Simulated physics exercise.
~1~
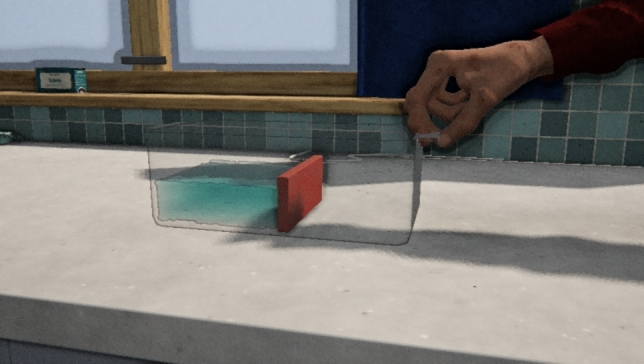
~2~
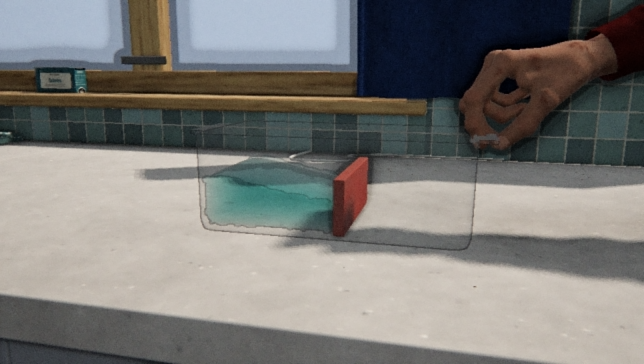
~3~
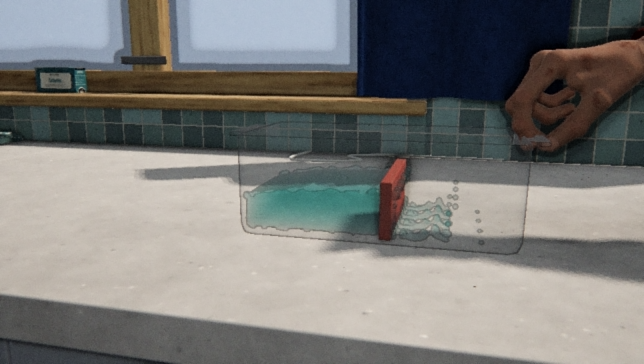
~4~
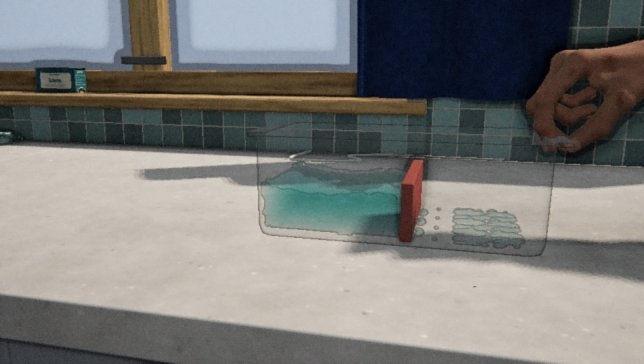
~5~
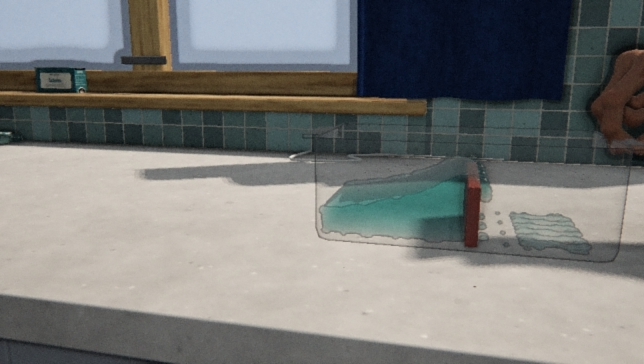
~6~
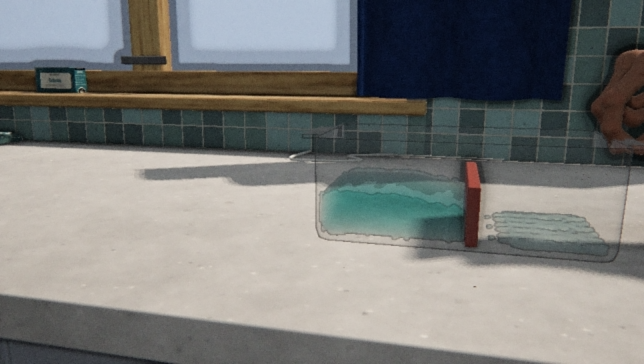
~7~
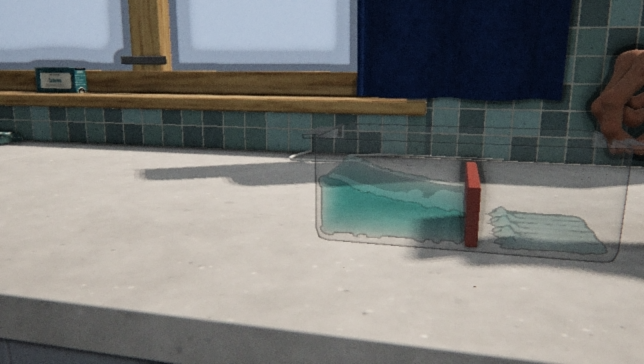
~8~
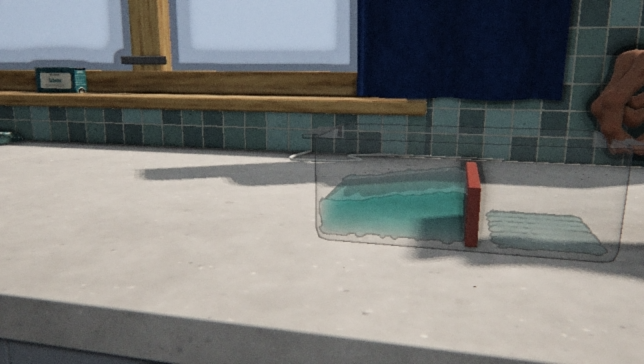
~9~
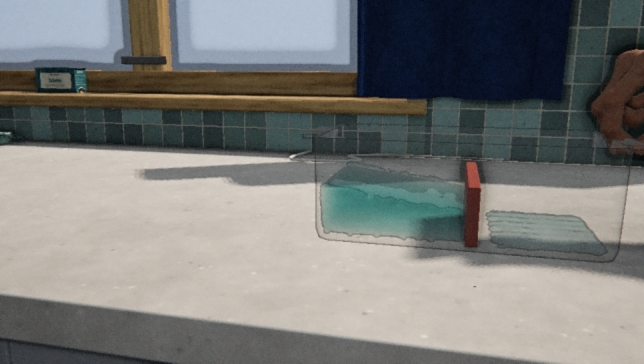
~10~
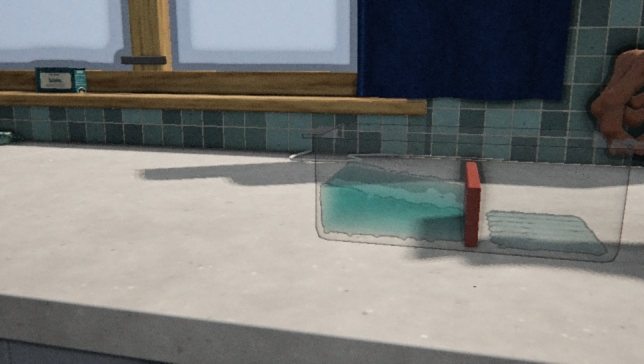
A clear, oblong tub split by a red divider sits on a pale, speckled counter, with teal water only in its left half. The still view looks slightly down toward a tiled wall, a wooden-framed window and a dark blue cloth, with a small green box on the ledge. A hand in a red sleeve holds the tub's right end and draws it rightwards. As it slides, the water sloshes and a little reaches the right half. The tub moves farther right and stops, the water rocks and calms, and a shallow, pale layer remains right of the upright divider.
